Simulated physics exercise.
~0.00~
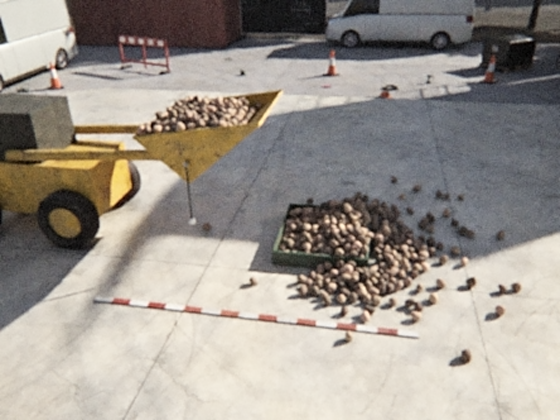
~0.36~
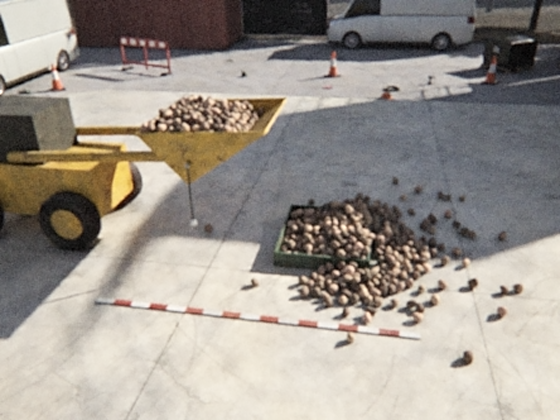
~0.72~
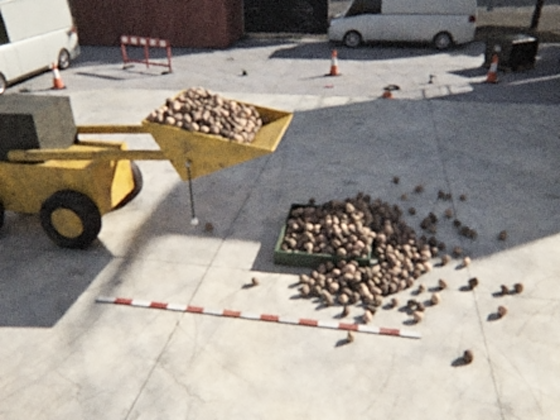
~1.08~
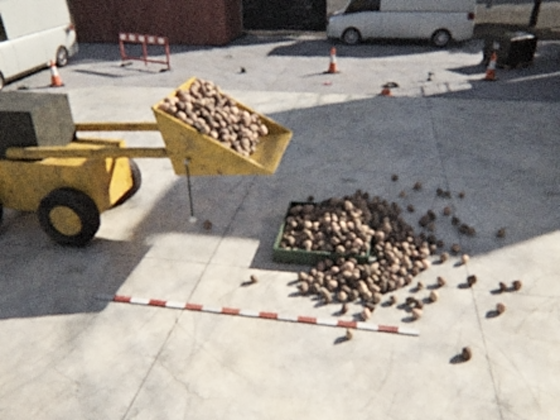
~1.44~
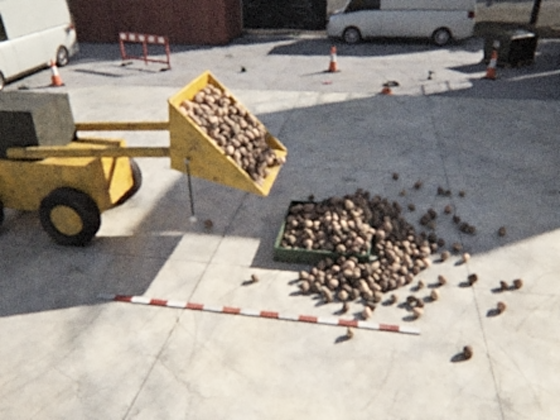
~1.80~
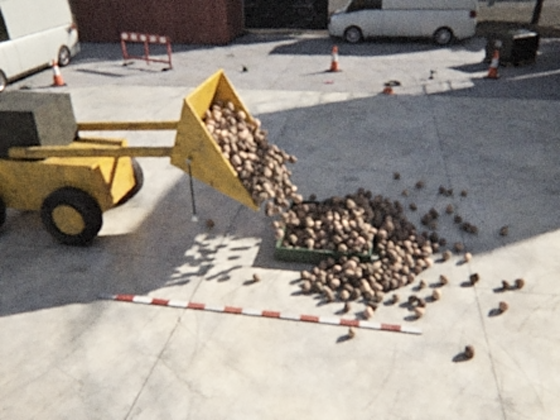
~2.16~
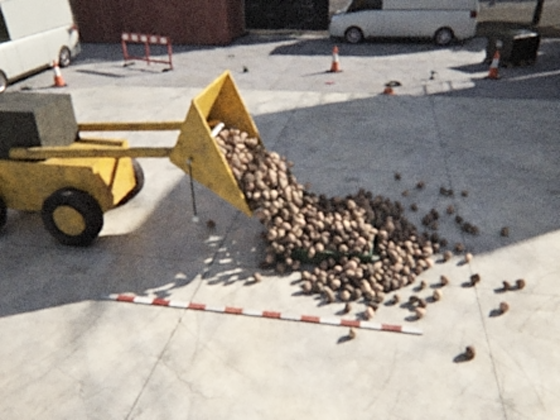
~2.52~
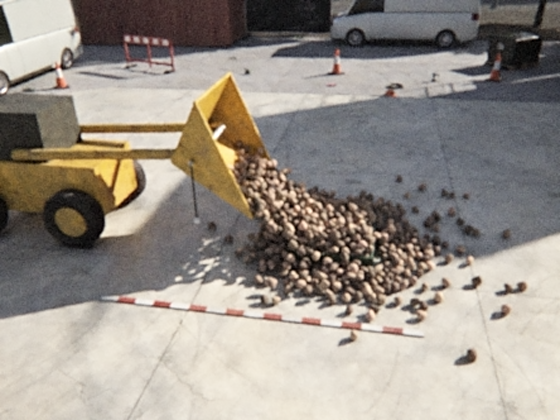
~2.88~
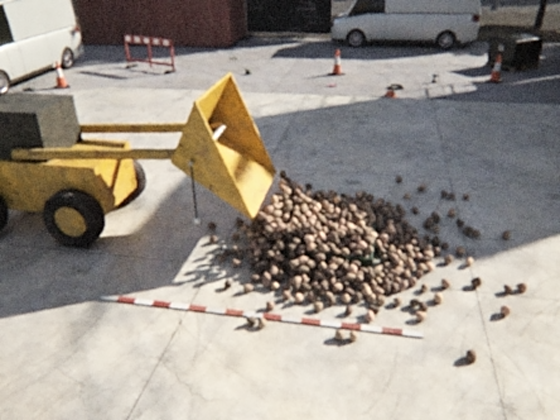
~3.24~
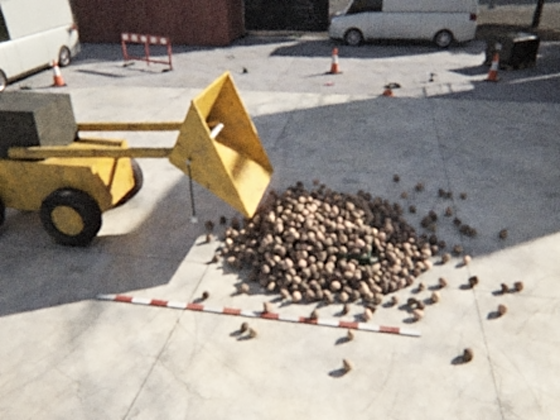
A yellow loader raised the back of its full bucket and tipped a load of brownish, roundish lumps onto the green bin and the pile already around it, leaving the bucket empty and tilted beside a wider heap that nearly buried the bin.
